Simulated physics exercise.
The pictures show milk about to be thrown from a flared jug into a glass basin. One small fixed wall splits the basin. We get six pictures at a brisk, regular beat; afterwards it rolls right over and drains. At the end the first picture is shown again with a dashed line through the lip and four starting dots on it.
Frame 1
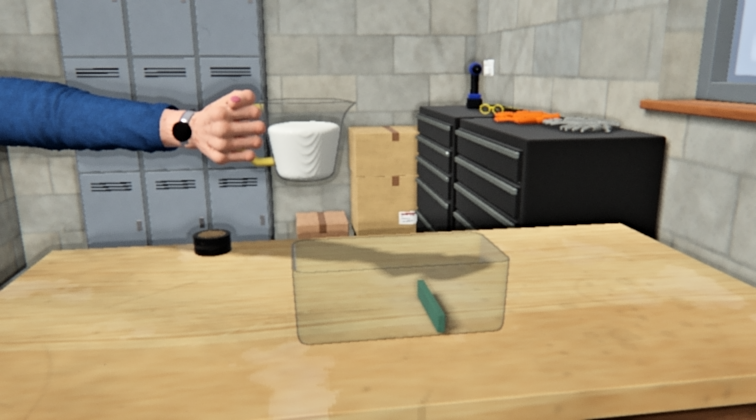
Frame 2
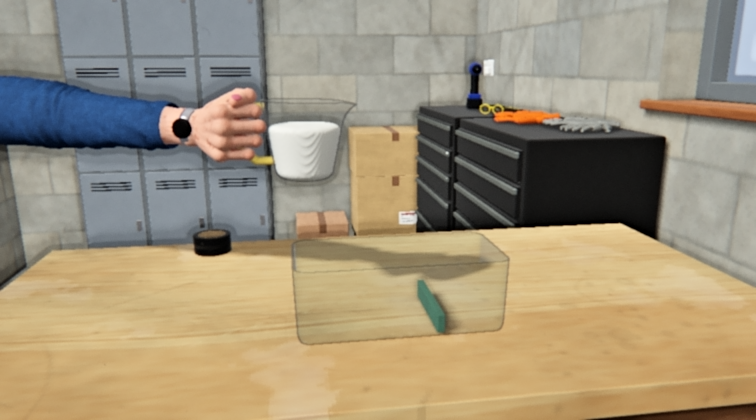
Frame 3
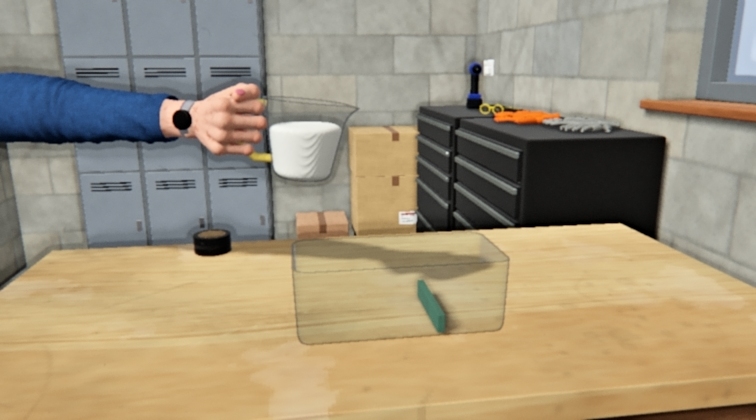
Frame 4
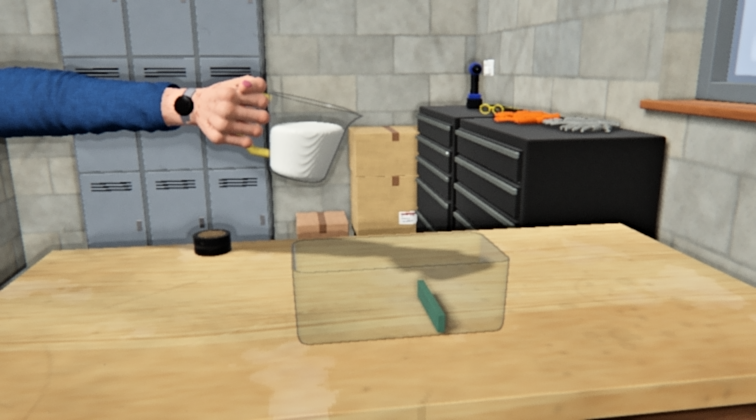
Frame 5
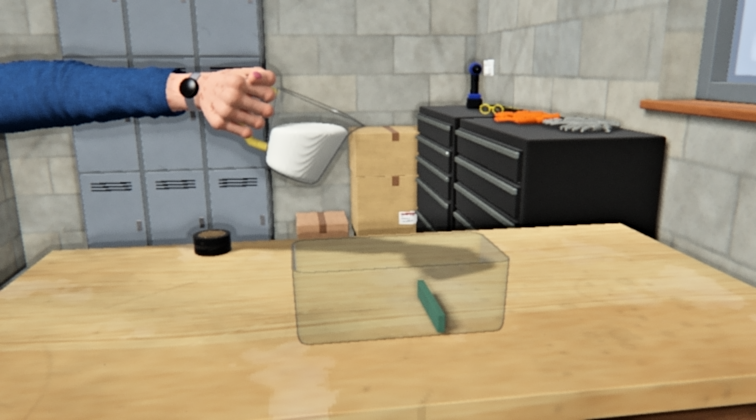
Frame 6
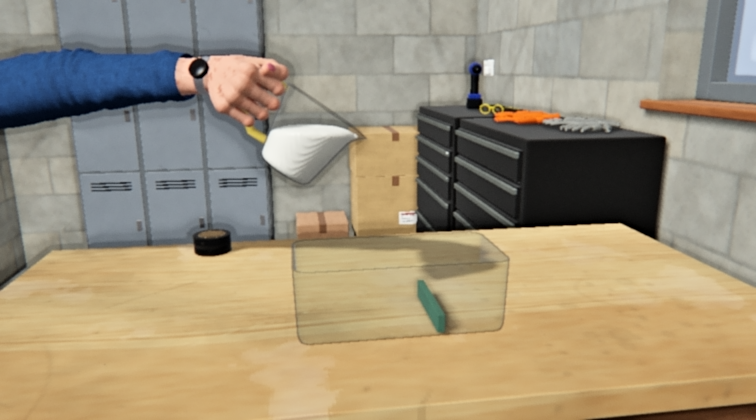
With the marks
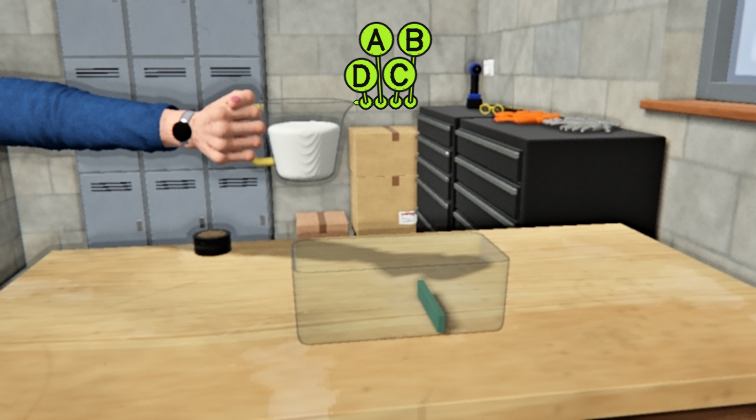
An arm in a blue sleeve with a dark watch held a clear jug of milk above a glass basin on a wooden table, then gradually tilted it to the right, the milk reaching its lip.
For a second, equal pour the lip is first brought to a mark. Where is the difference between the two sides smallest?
I would pick dot C.
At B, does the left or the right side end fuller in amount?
The right one.
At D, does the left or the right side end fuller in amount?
The left side.
On the marked copy, A at (380, 102); B at (410, 101); C at (395, 102); D at (365, 102).
With A, about 83 % ends left of the wall and 12 % right of it; 5 % is lost outside.
With B, about 25 % ends left of the wall and 70 % right of it; 5 % is lost outside.
With C, about 50 % ends left of the wall and 47 % right of it; 3 % is lost outside.
With D, about 81 % ends left of the wall and 10 % right of it; 10 % is lost outside.
